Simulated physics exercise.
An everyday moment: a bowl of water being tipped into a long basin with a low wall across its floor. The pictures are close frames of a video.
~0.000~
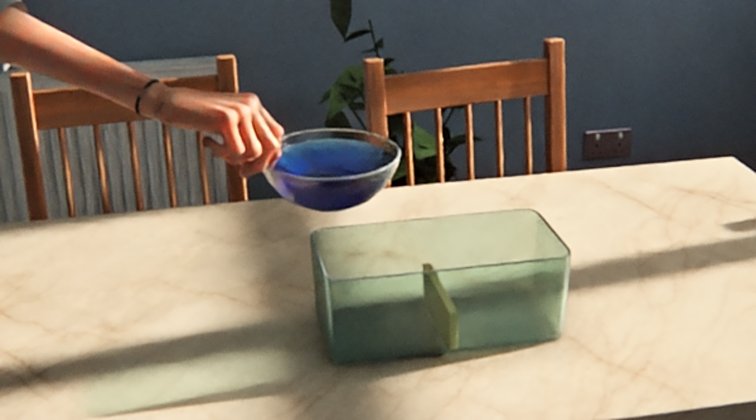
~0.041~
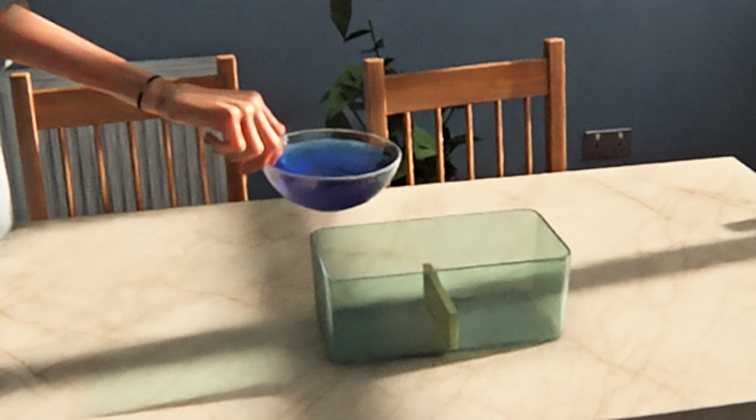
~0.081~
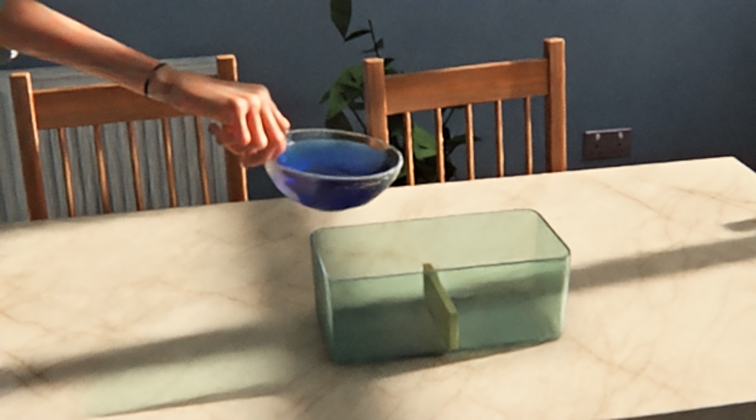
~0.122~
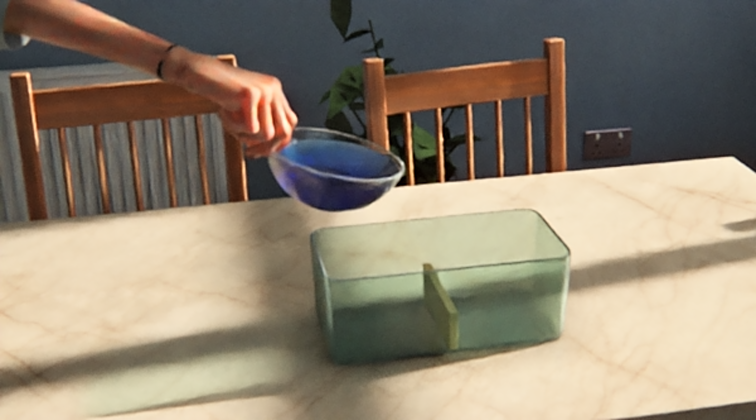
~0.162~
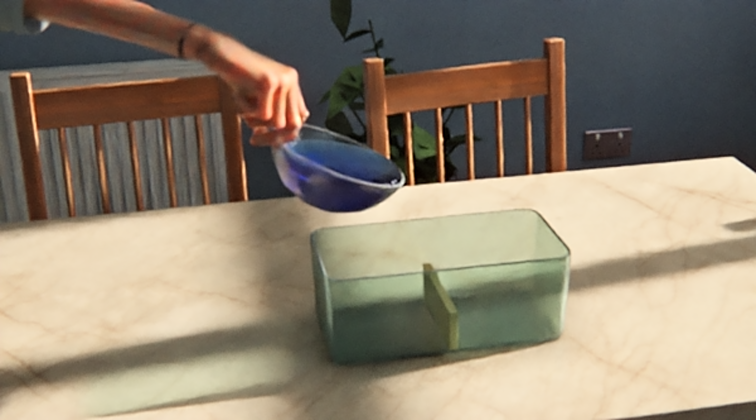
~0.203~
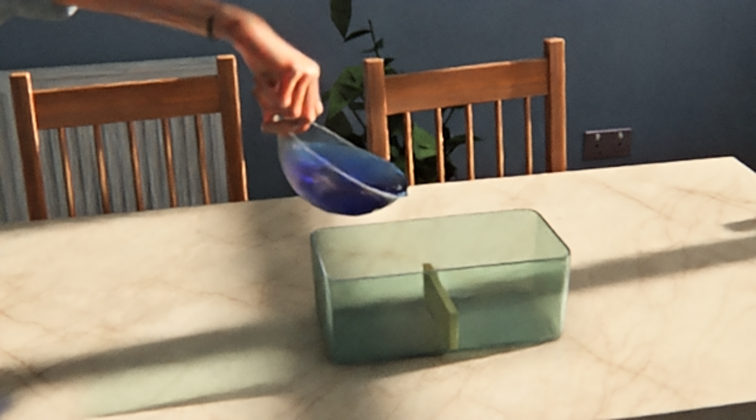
At a marble-topped table, a hand steadily tilts a bowl of blue liquid rightward above a basin.
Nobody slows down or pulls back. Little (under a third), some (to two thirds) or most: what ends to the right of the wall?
The share right of the wall is under a third.
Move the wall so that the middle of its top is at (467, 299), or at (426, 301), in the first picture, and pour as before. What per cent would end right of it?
In turn 35 and 55 in a hundred.
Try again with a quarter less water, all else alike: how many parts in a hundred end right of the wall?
About 15 per cent.
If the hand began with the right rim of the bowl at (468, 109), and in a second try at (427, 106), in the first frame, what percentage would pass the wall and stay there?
Near 80 % and 70 %.
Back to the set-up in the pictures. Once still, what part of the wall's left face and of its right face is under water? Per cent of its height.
Near 40 on the left, 20 on the right.
A moment on, the bowl is tipped on its side and 3 per cent is still to pour, 63 is left of the wall and 21 right of it.
Next, the bowl is tipped right over and 0 per cent is still to pour, 64 is left of the wall and 22 right of it.
Then the bowl is tipped right over and 0 per cent is still to pour, 66 is left of the wall and 24 right of it.
Later the bowl is tipped right over and 0 per cent is still to pour, 66 is left of the wall and 25 right of it.
In the end 66 per cent lies left of the wall, 24 right of it and 10 outside.
